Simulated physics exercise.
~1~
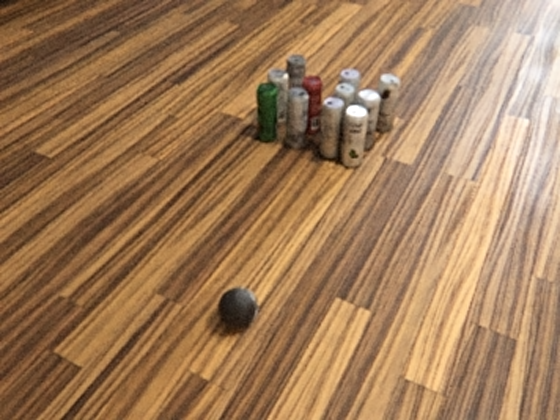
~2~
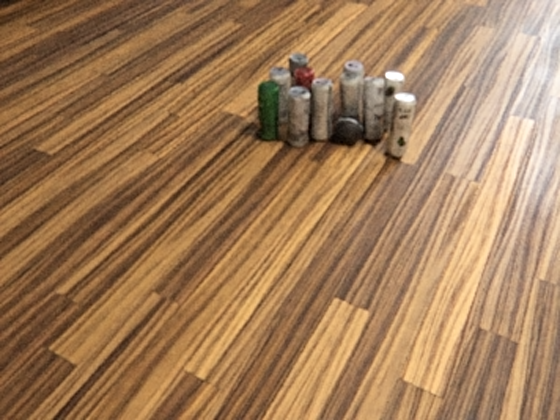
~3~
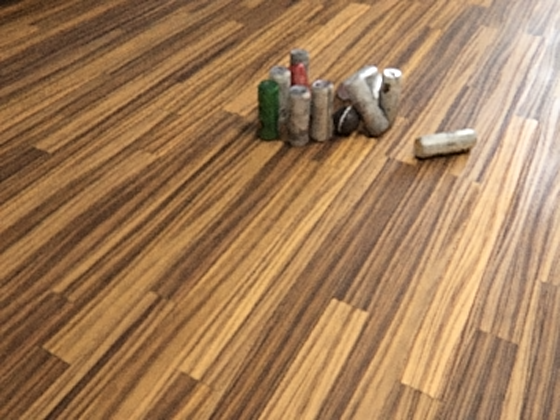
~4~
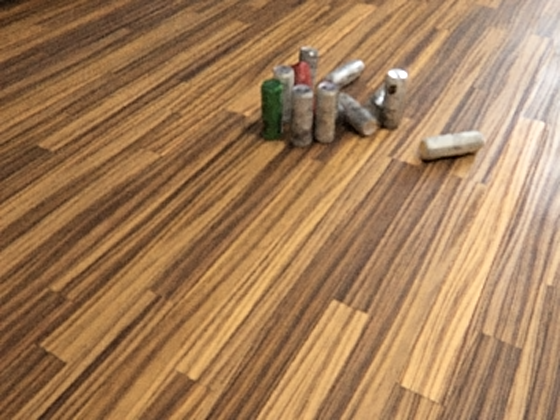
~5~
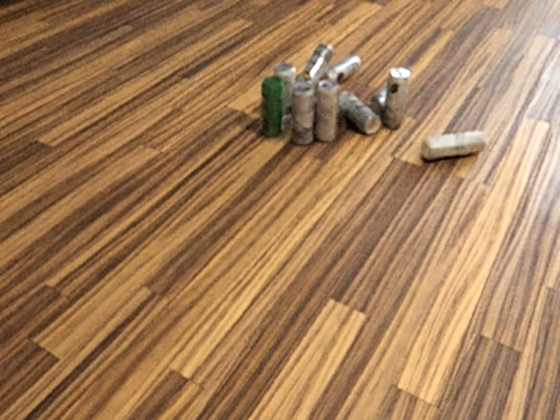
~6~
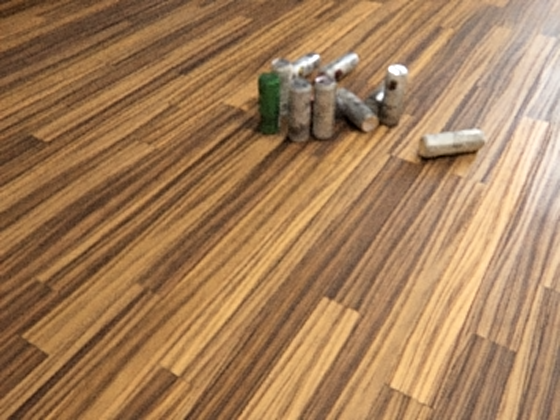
A dark ball rolls into a cluster of upright cans, toppling several while others stay standing.
